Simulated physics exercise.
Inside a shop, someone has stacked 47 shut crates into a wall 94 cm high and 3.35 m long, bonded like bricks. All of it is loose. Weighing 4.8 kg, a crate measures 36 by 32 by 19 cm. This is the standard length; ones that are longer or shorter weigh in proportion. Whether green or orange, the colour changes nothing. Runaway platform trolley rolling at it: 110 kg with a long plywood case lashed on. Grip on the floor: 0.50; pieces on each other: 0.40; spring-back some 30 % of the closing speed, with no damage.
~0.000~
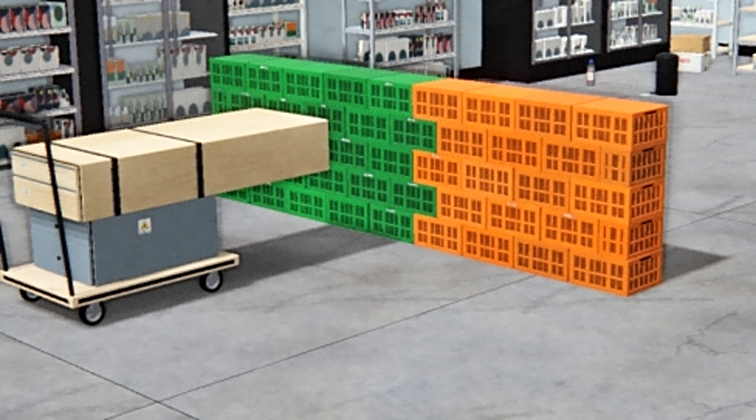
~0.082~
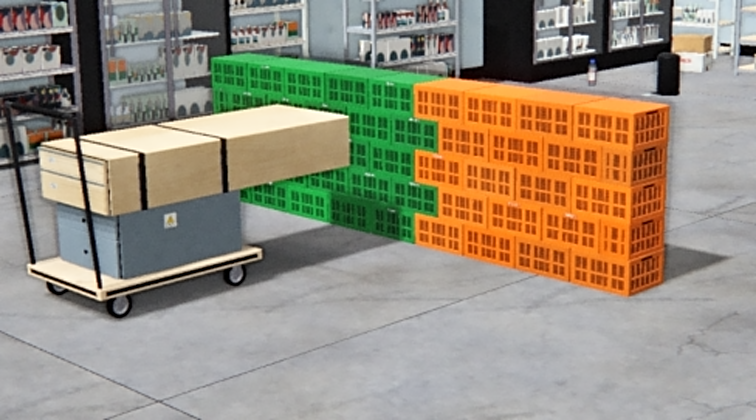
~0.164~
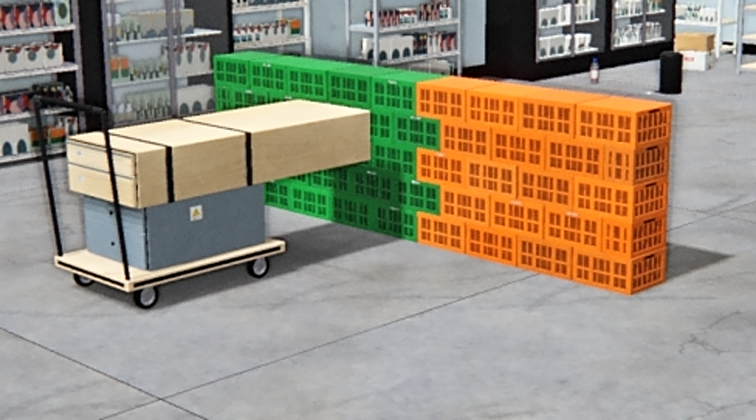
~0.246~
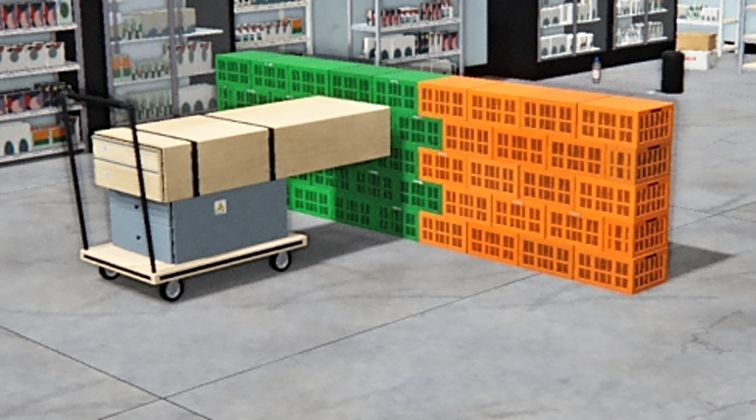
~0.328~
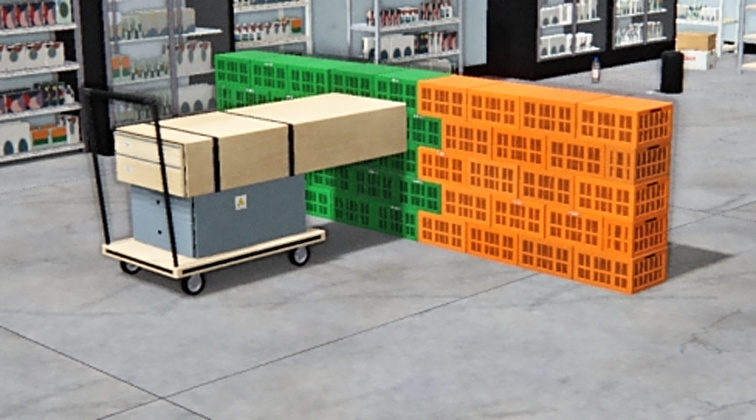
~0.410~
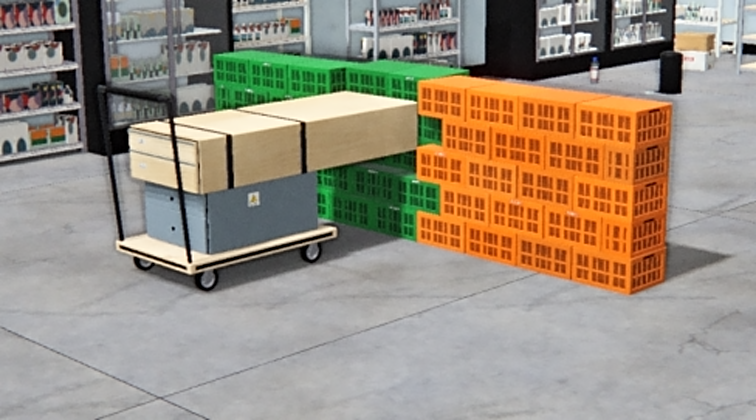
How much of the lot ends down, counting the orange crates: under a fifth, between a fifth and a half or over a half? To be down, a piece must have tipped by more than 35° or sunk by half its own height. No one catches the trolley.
Below one in five.
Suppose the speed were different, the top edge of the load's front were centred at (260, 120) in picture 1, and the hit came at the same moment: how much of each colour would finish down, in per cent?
Green 30%, orange 0%.
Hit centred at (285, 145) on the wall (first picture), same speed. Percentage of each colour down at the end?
Result - green: 60 percent, orange: 0 percent.
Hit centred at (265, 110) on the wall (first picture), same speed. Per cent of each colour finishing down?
That would leave green at 50 % and orange at 0 %.
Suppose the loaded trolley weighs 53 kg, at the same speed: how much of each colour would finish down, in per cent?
You'd get green at 30 and orange at 0 per cent down.
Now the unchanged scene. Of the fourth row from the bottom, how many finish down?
I count 3 down there.
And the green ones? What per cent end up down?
By colour: Green 30 per cent.
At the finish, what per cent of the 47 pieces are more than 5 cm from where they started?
I make it 30 per cent.
After 0.58 s, load 30 cm past the wall's line, still rolling; none of the 20 orange crates down (0 of 47 in all colours); top orange crate unmoved.
After 0.86 s, load 57 cm past the wall's line, still rolling; 1 of the 20 orange crates down (9 of 47 in all colours); top orange crate unmoved.
After 1.28 s, load 86 cm past the wall's line, still rolling; 1 of the 20 orange crates down (10 of 47 in all colours); top orange crate unmoved.
In the end (2.1 s), load 90 cm past the wall's line, stopped; 1 of the 20 orange crates down (10 of 47 in all colours); top orange crate unmoved; top green crate unmoved. That is 5 per cent. From the last view, middles, top orange crate near (565, 113), top green crate near (250, 69).
